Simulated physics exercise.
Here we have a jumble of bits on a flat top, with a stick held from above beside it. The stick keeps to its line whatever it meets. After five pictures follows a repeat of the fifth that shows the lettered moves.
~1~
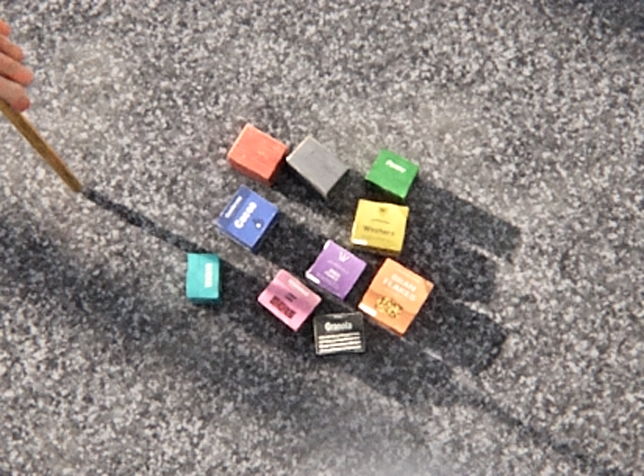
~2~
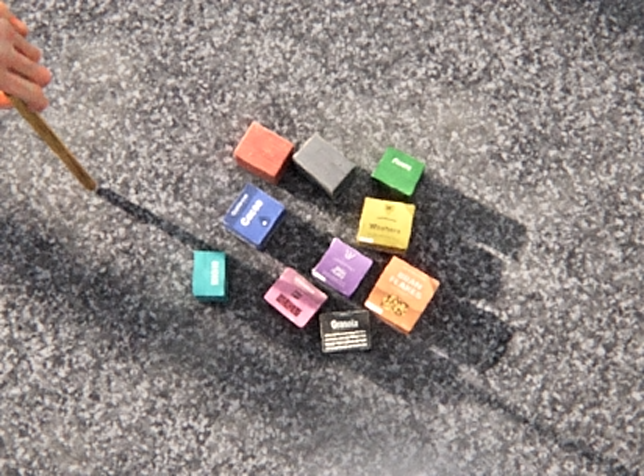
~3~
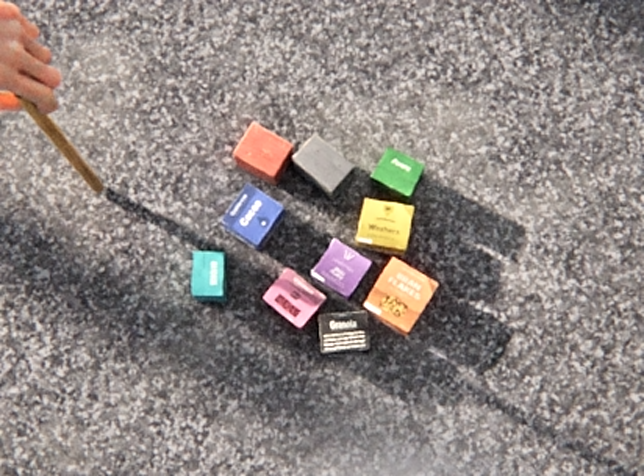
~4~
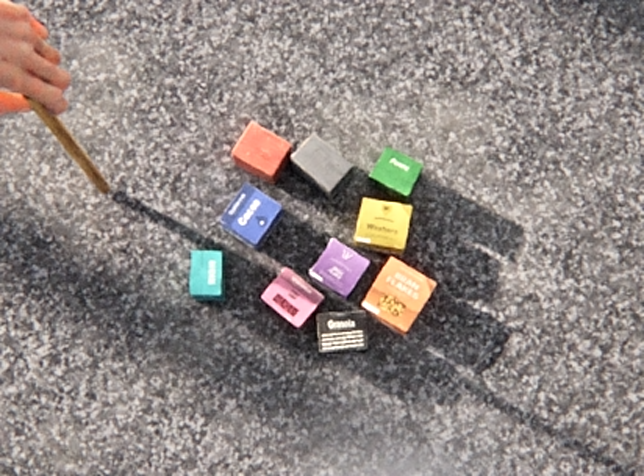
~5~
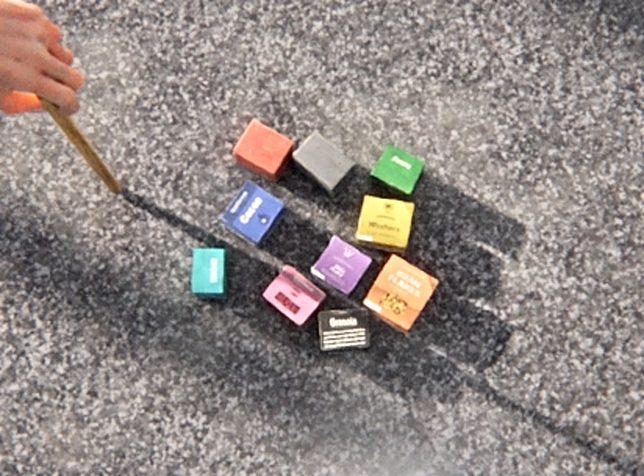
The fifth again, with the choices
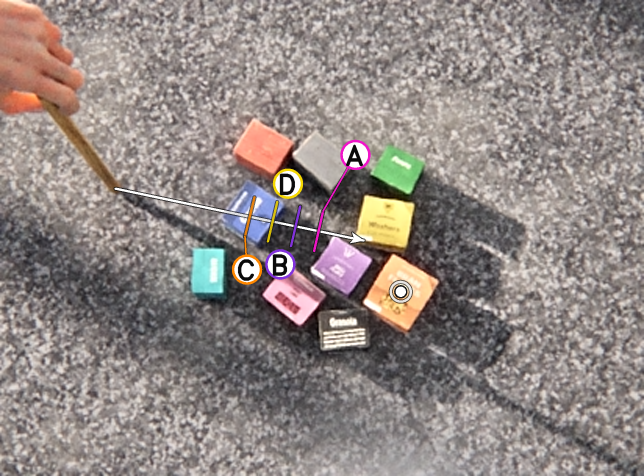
We see small coloured boxes, among them red, grey, green, yellow, blue and turquoise, clustered on a speckled grey surface. From the left, a hand holding a thin stick edges slightly rightward into view, while the boxes stay essentially still.
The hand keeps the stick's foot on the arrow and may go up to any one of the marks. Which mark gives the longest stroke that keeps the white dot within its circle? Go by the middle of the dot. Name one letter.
It can go as far as B.
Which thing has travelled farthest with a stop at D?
The blue packet has gone farthest.
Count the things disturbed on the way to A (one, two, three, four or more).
Four or more.
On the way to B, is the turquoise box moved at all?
By then, no.
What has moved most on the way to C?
It is the blue packet.
On the marked copy, A at (319, 231); B at (296, 226); C at (250, 217); D at (273, 222); the arrow from (116, 189) to (364, 241); the white dot at (401, 292).
Taking B. A third of the way, foot of the stick (181, 203).
Two thirds of the way, foot of the stick (246, 217); blue packet (274, 219).
When it is over, foot of the stick (296, 227); blue packet (324, 230); purple box (352, 273); the dot is still in its ring.
As for the rest, A shifts the dotted thing to (417, 306); C keeps the dot in but is short; D keeps the dot in but is short.
